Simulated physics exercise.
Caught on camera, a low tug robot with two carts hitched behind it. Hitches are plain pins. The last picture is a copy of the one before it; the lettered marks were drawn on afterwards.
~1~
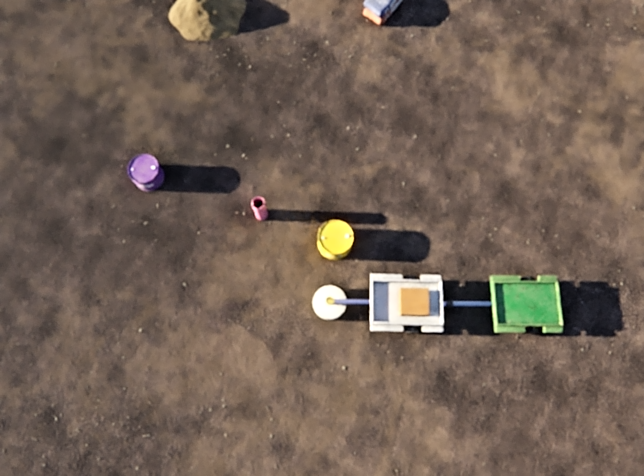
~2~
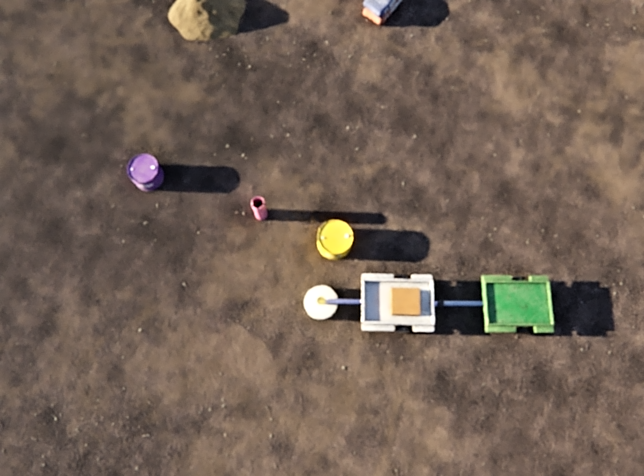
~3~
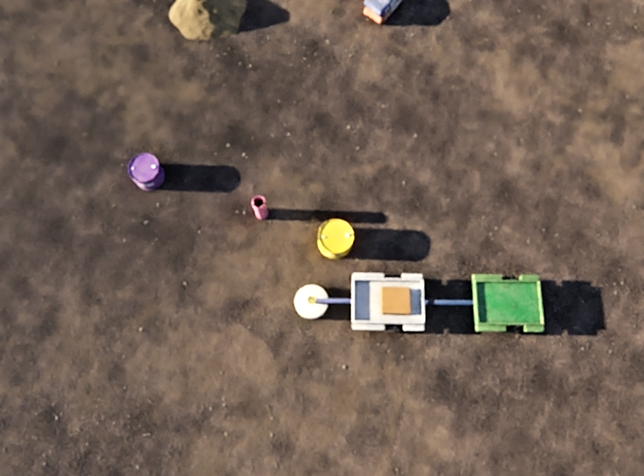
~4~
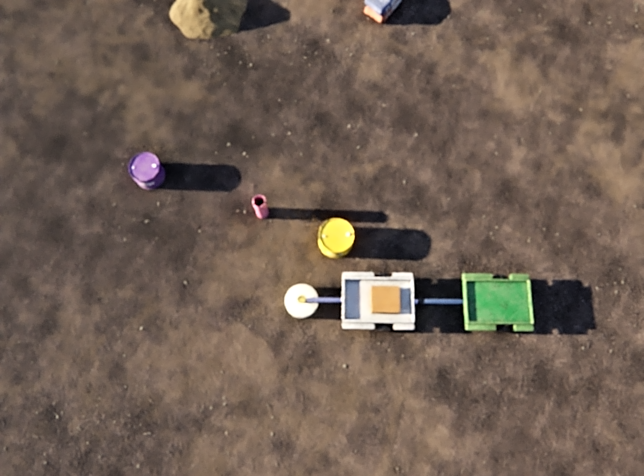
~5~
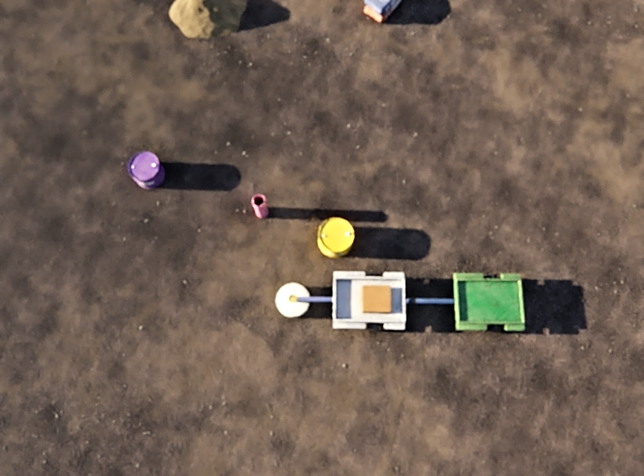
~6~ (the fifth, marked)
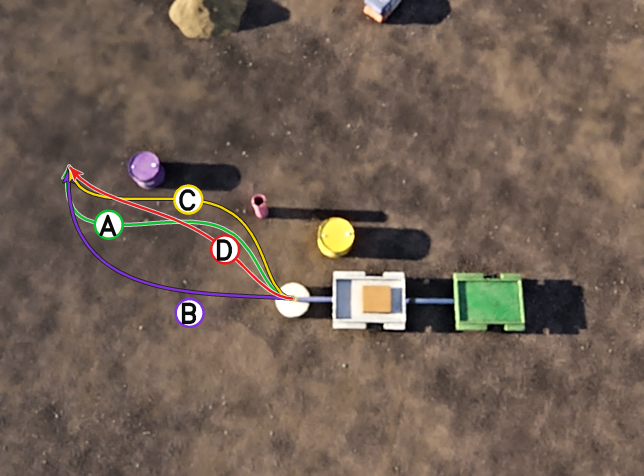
At the start, a small round white robot sits below a yellow tub, with a white cart and a green cart linked in line behind it on bare brown ground. The robot then moves slowly left, drawing both carts along, while the yellow tub, pink post and purple tub stay still.
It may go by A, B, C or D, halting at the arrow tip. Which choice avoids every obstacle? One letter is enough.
Choose route B.
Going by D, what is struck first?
The purple tub.
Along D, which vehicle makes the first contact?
The white cart touches first.
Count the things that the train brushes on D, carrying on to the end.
One.
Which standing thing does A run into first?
The yellow tub.
On the marked copy, A from (293, 299) via (169, 222) to (69, 166); B from (293, 299) via (138, 280) to (69, 170); C from (293, 299) via (200, 201) to (70, 168); D from (293, 299) via (186, 224) to (70, 168).
Taking B. A third of the way, robot (184, 292), last cart (377, 300).
Two thirds of the way, robot (92, 249), last cart (269, 296).
When it is over, robot (73, 169), last cart (189, 281); nothing has been touched.
As for the rest, A meets the yellow tub; C meets the purple tub, pink post and yellow tub; D meets the purple tub.
